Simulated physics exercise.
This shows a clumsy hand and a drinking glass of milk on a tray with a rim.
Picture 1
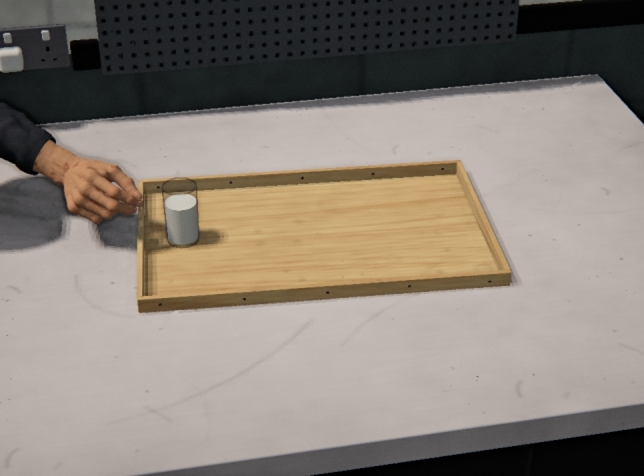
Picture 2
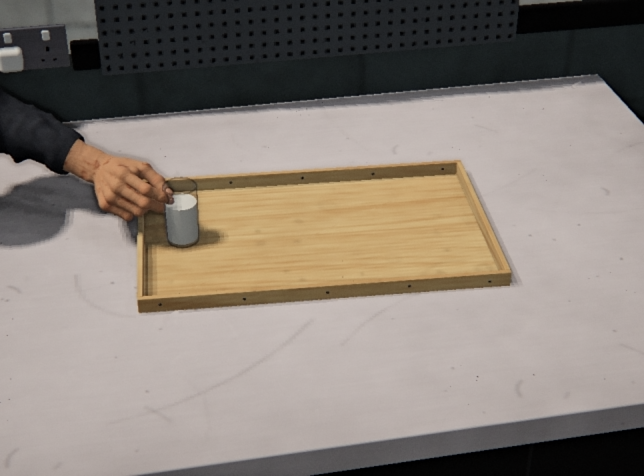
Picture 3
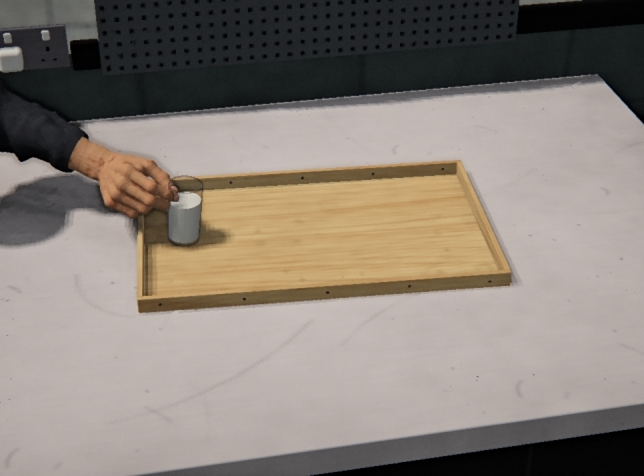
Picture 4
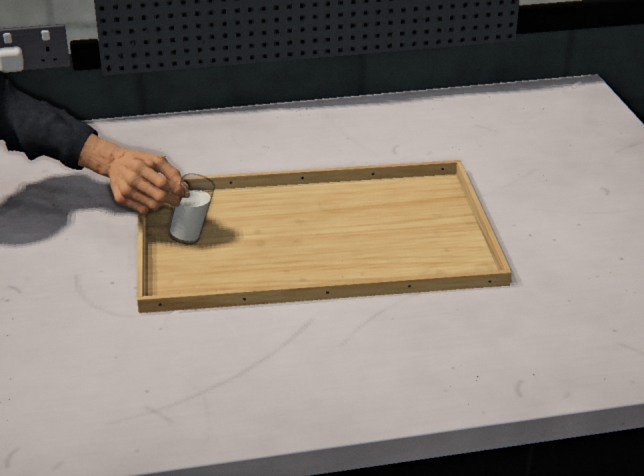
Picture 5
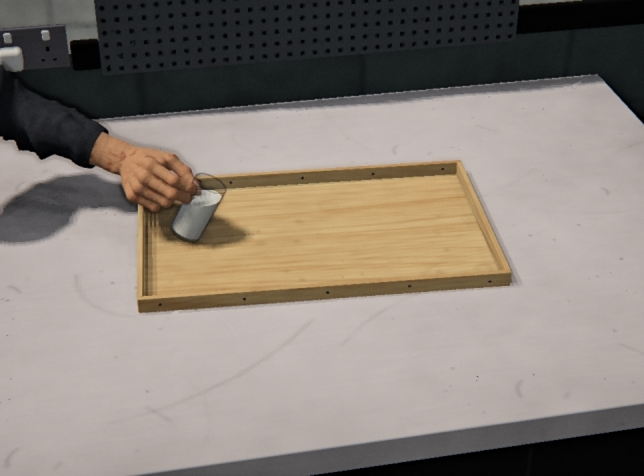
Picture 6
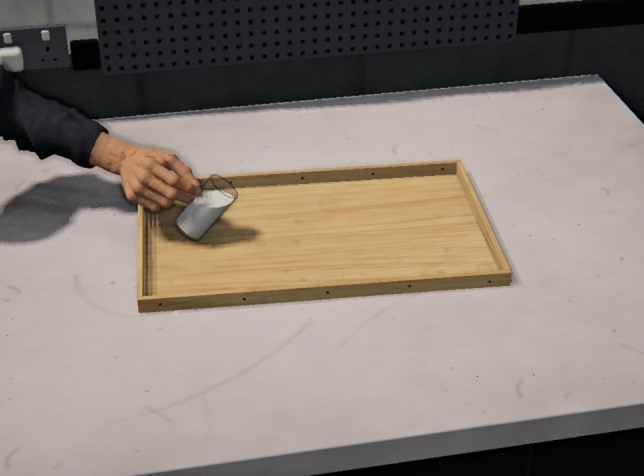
A glass of white milk, about two thirds full, stands upright near the left end of a shallow, rimmed wooden tray on a pale grey table, seen from above at an angle, with a dark perforated panel behind. A hand in a dark sleeve reaches in from the left and pushes the glass near its rim. The glass shifts slightly and tilts increasingly to the right, while the camera stays still.
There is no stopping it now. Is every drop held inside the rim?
Yes. By the look of it, the area around the tray will remain dry.
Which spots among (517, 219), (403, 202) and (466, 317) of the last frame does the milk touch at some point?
Point 1 avoided; point 2 met by the spill; point 3 avoided.
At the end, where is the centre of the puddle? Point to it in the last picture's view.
The centre ends up near (395, 222) in the last view.
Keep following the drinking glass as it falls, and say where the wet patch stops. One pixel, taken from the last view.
Close to (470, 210).
Next, the drinking glass lies in the tray; the puddle covers about as much as a plate; the top is dry.
After that, the puddle covers about as much as a tray; the top is dry.
Finally, the puddle covers about as much as a tray; the top is dry.
